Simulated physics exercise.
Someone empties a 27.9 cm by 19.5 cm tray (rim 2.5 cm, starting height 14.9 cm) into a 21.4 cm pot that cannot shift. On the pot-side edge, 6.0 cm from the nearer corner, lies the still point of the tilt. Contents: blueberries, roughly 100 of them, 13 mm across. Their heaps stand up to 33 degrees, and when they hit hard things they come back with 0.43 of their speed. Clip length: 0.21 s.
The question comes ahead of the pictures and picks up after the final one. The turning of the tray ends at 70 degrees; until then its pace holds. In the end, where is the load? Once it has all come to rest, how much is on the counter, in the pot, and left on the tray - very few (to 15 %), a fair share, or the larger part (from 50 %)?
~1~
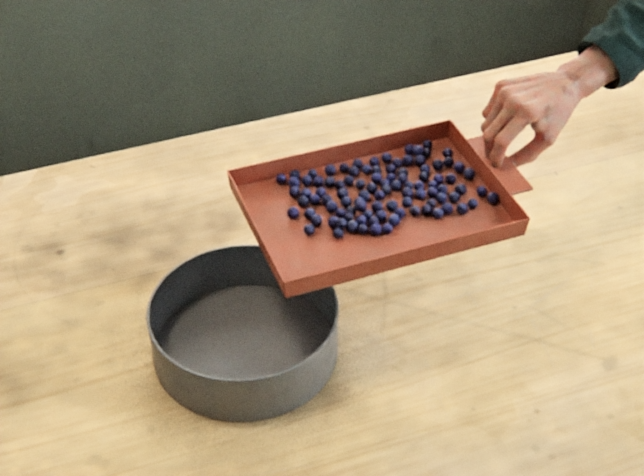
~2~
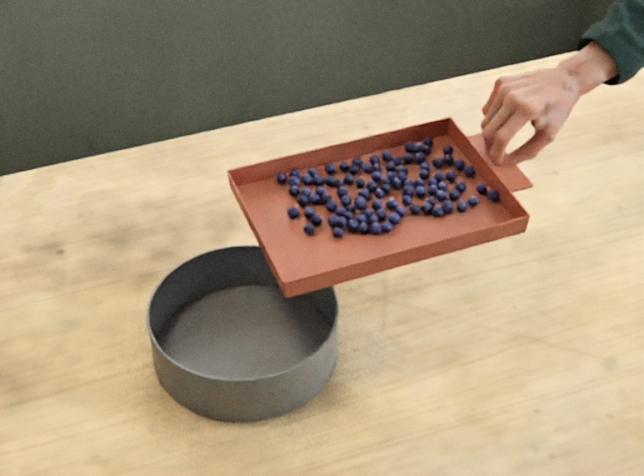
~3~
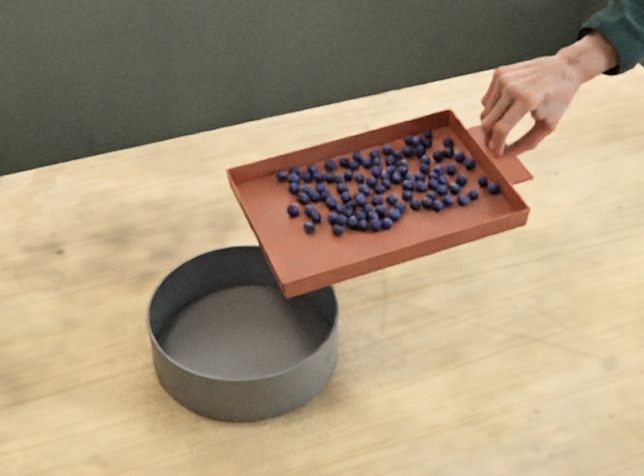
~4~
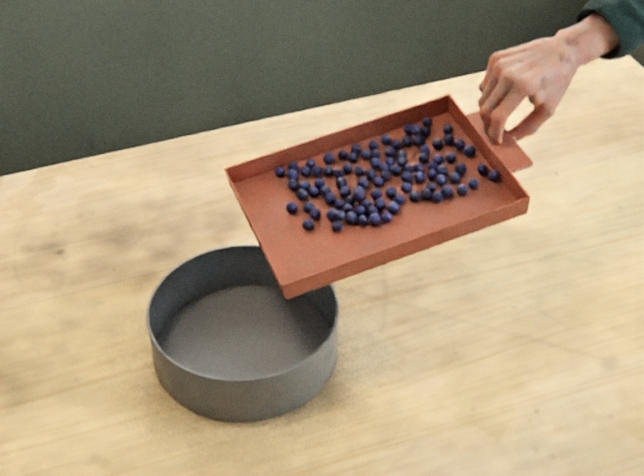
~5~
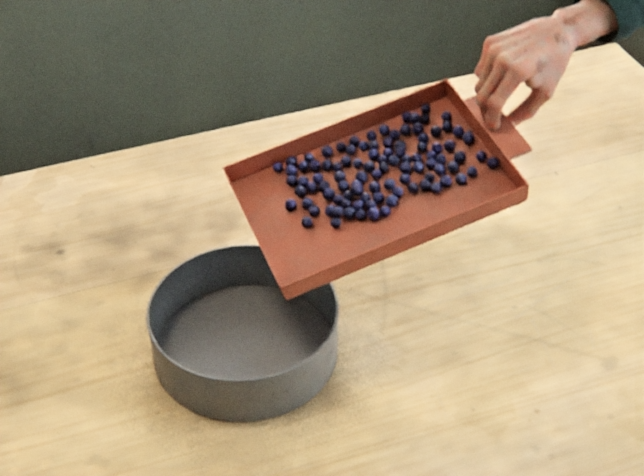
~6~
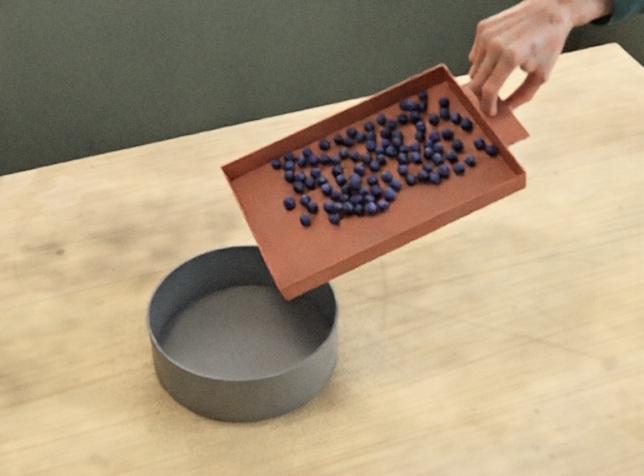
After it settles. Counter - very few, pot - a fair share, tray - the larger part.
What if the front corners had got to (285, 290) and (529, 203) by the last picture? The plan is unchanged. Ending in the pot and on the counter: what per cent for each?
Pot 5 % / counter 5 %.
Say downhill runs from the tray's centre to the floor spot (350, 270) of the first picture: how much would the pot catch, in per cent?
That comes to around 10 per cent.
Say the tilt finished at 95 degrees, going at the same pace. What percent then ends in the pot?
80 percent.
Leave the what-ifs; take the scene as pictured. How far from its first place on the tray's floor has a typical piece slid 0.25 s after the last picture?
By then it sits near 5 cm from where it began.
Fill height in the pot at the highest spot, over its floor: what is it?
I'd say near 1.5 centimetres.
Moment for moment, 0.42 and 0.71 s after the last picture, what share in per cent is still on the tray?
First 100, then 70.
Then, 0.25 s after the last picture, tilt 43 degrees; the tray holds 100 %, the pot 0 %.
Then, 0.42 s after the last picture, tilt 62 degrees; the tray holds 100 %, the pot 0 %.
Then, 0.71 s after the last picture, tilt 70 degrees; the tray holds 70 %, the pot 20 %.
In the end, counter 5 %, pot 25 %, tray 70 %.
